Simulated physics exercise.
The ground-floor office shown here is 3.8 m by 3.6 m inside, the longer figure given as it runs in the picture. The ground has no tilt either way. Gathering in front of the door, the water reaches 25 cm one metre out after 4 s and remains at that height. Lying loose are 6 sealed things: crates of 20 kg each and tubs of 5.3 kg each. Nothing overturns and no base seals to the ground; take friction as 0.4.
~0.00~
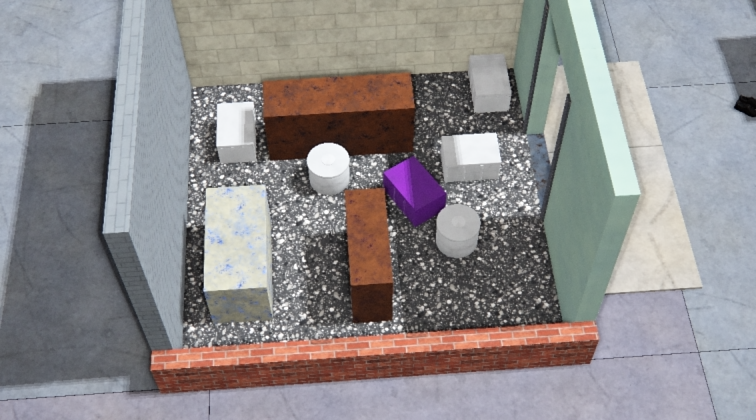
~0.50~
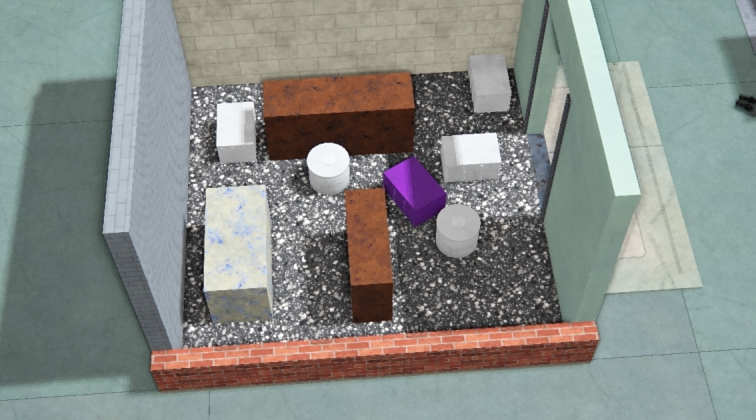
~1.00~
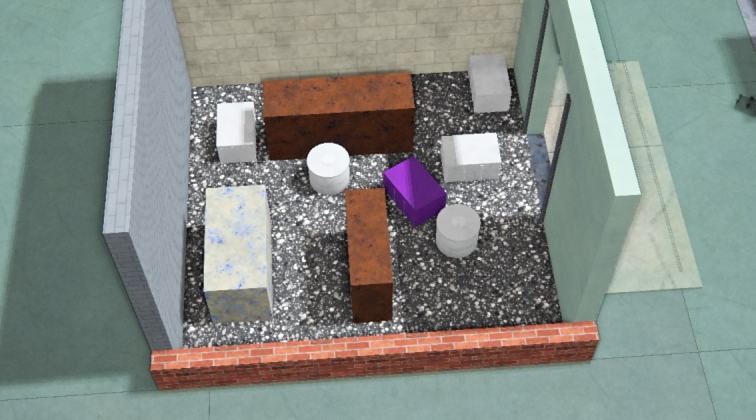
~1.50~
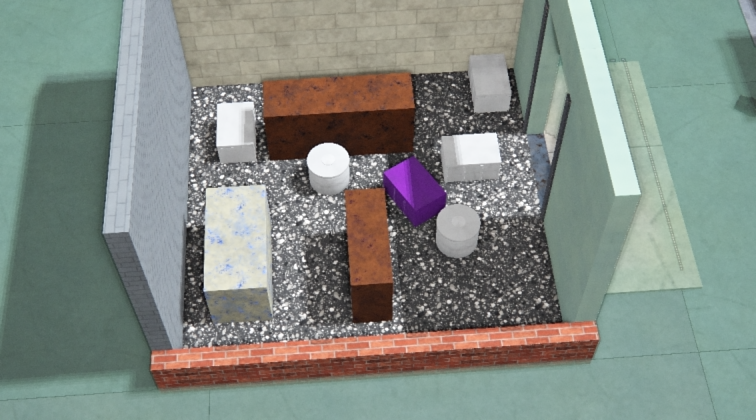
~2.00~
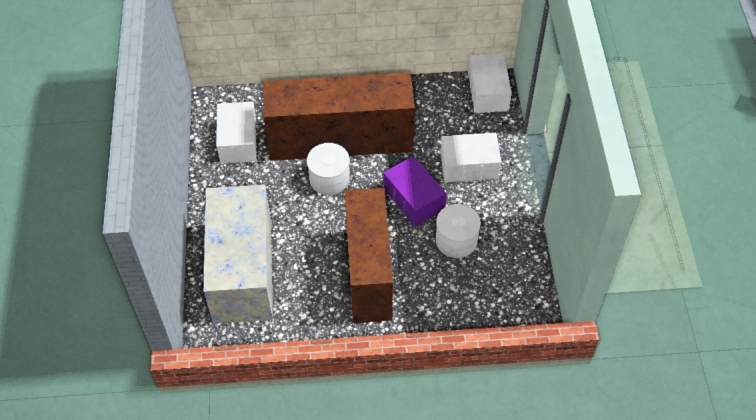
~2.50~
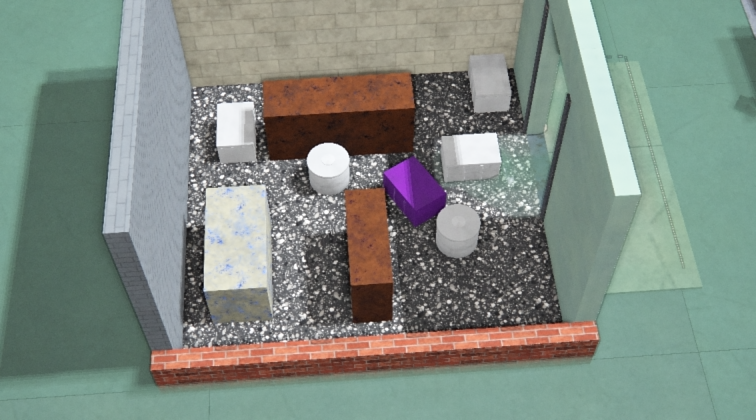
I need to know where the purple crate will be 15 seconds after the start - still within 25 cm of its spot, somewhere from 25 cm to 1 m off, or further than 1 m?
Expect it to be pushed beyond a metre.
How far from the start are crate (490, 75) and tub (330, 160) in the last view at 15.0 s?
In turn: 200 cm, 140 cm.
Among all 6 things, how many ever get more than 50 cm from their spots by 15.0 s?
Total: 6.
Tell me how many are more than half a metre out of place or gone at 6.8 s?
At that moment it comes to 4.
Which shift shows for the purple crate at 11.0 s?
150 cm, give or take.
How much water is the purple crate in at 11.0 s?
About 17 cm.
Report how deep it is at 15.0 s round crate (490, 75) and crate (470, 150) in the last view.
First roughly 17 cm, second roughly 17 cm.
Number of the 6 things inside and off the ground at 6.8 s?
Count: 2.
After 3.5 s the purple crate is near (415, 183), 0.0 m from its start, aground; 0 afloat.
After 6.8 s the purple crate is near (279, 190), 1.4 m from its start, aground; 2 afloat.
After 11.0 s the purple crate is near (257, 163), 1.7 m from its start, afloat; 6 afloat.
After 15.0 s the purple crate is near (238, 99), 2.2 m from its start, afloat; 6 afloat.
